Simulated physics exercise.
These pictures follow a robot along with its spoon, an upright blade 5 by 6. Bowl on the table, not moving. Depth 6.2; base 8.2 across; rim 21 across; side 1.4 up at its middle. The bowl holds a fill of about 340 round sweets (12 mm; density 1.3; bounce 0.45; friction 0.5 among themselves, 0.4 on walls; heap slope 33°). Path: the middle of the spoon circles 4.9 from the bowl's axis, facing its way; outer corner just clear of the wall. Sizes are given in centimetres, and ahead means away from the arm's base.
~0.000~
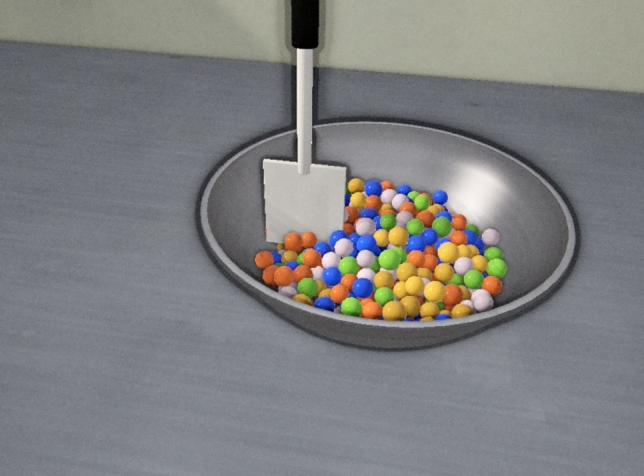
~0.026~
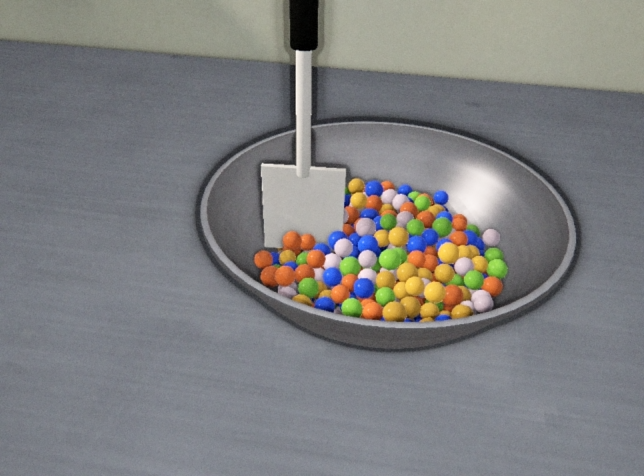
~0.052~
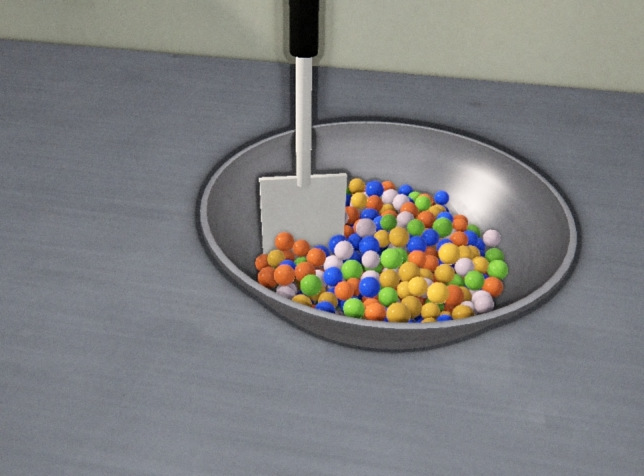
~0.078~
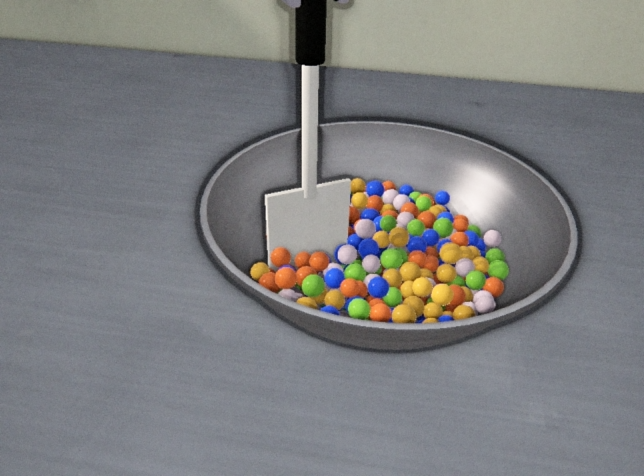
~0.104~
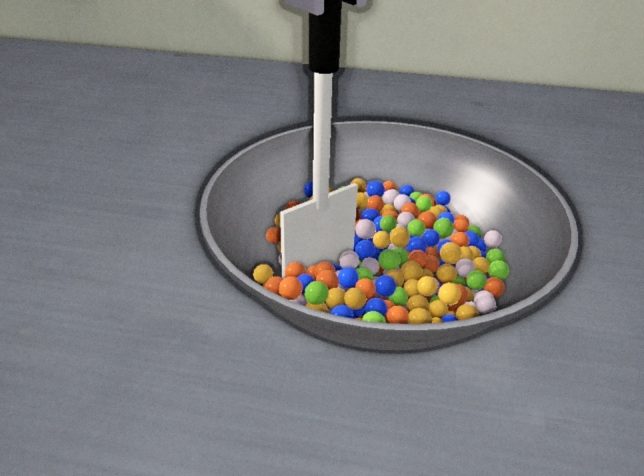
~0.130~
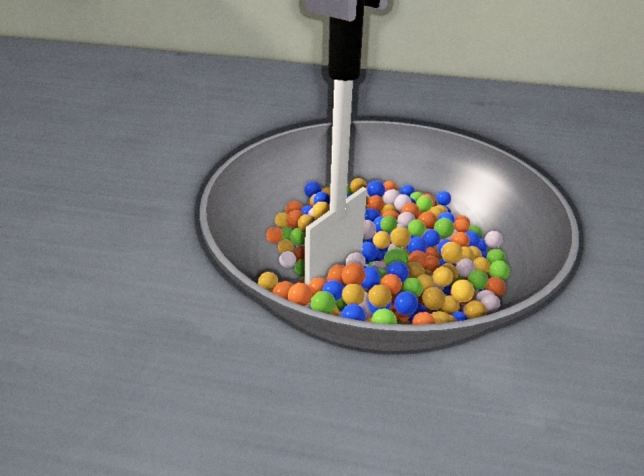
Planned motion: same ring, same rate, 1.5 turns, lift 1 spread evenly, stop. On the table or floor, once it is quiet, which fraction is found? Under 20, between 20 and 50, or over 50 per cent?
Under 20 per cent.
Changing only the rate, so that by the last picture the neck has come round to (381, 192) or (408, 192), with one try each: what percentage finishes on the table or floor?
First try: Around 30 %; second try: Around 35 %.
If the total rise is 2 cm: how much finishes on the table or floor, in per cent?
Roughly 10 per cent.
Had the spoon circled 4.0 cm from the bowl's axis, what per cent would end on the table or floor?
Around 5 in a hundred, in that case.
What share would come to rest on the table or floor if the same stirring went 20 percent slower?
I'd expect about 5 %.
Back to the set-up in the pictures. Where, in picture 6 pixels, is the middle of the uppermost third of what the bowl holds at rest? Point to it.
It is centred around (446, 228).
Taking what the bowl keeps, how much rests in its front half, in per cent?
About 45 %.
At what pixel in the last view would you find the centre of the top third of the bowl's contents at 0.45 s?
Centre of upper third: Approx. (391, 164) px.
After 0.45 s, 249° round, highest piece 8 above the table; 320 in the bowl, 10 on the table or floor, 8 in flight or on the tool.
After 0.78 s, 75° round, highest piece 8 above the table; 302 in the bowl, 34 on the table or floor, 2 in flight or on the tool.
After 1.14 s, 180° round, highest piece 6 above the table; 297 in the bowl, 41 on the table or floor.
After 1.84 s, 180° round, highest piece 6 above the table; 297 in the bowl, 41 on the table or floor.
At rest, 297 in the bowl, 41 on the table or floor. That is 12 % on the table or floor.
